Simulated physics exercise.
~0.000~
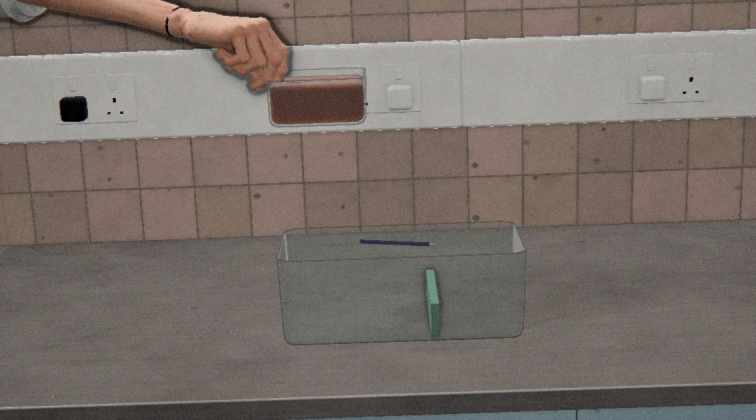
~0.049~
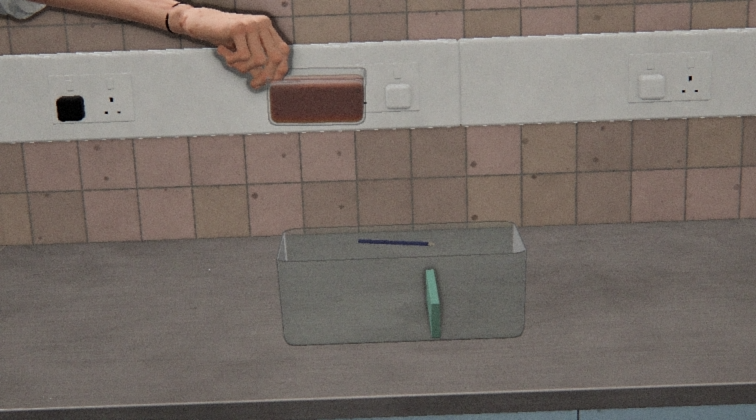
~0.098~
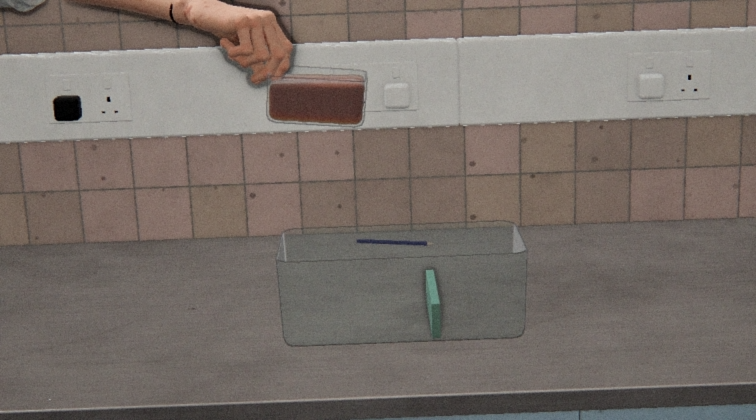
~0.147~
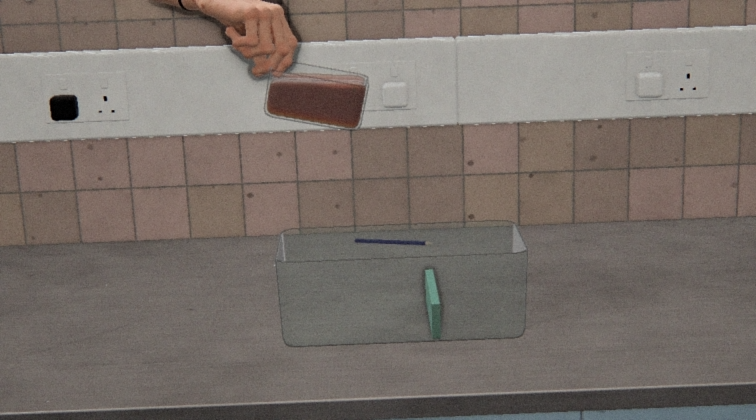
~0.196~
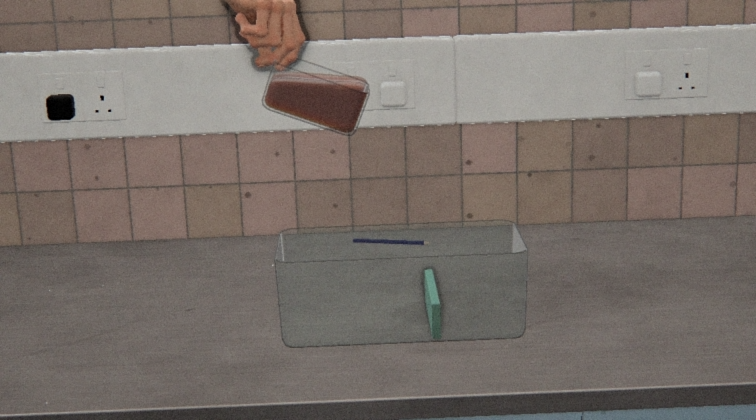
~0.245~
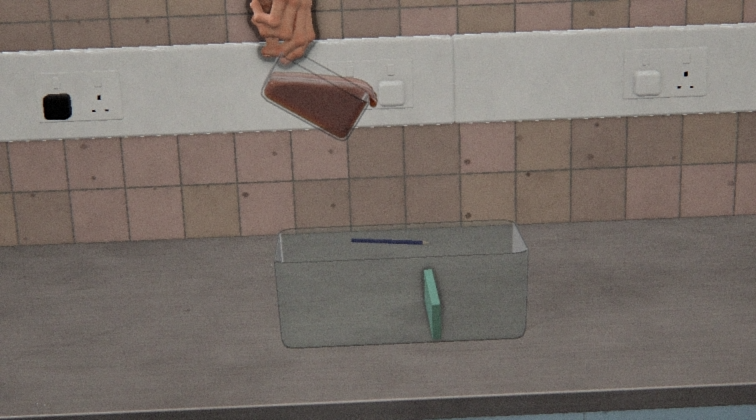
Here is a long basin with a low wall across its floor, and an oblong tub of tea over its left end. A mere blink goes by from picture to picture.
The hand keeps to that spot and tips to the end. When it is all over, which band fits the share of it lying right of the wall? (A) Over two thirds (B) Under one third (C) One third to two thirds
C, one third to two thirds.
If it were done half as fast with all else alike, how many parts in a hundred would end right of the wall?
About 60 in a hundred.
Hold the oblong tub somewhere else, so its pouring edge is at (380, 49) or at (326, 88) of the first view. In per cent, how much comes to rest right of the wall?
65 and 5 per cent.
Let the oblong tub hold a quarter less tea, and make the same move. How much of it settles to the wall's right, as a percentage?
Roughly 20 in a hundred.
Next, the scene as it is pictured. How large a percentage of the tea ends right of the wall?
I'd put it at about 45 per cent.
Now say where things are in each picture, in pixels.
In the first frame, tilt 0°; pouring edge (365, 74); surface from (271, 83) to (364, 80); the long basin's rim runs from (281, 246) to (520, 238); the wall's top is at (432, 287).
In the second frame, tilt 1°; pouring edge (365, 75); surface from (271, 82) to (364, 79).
In the third frame, tilt 6°; pouring edge (366, 78); surface from (272, 80) to (365, 80).
In the fourth frame, tilt 12°; pouring edge (367, 83); surface from (271, 79) to (366, 81).
In the fifth frame, tilt 21°; pouring edge (368, 90); surface from (270, 79) to (368, 84); 2 per cent is over the edge.
In the sixth frame, tilt 32°; pouring edge (367, 99); surface from (267, 78) to (362, 89); 8 per cent is over the edge.
After 0.52 s the tilt is 92° and 18 per cent is still to pour, 7 is left of the wall and 15 right of it.
After 0.72 s the tilt is 102° and 4 per cent is still to pour, 40 is left of the wall and 47 right of it.
After 0.92 s the tilt is 102° and 1 per cent is still to pour, 50 is left of the wall and 44 right of it.
After 1.15 s the tilt is 102° and 0 per cent is still to pour, 52 is left of the wall and 44 right of it.
In the end 52 per cent lies left of the wall, 44 right of it and 4 outside.
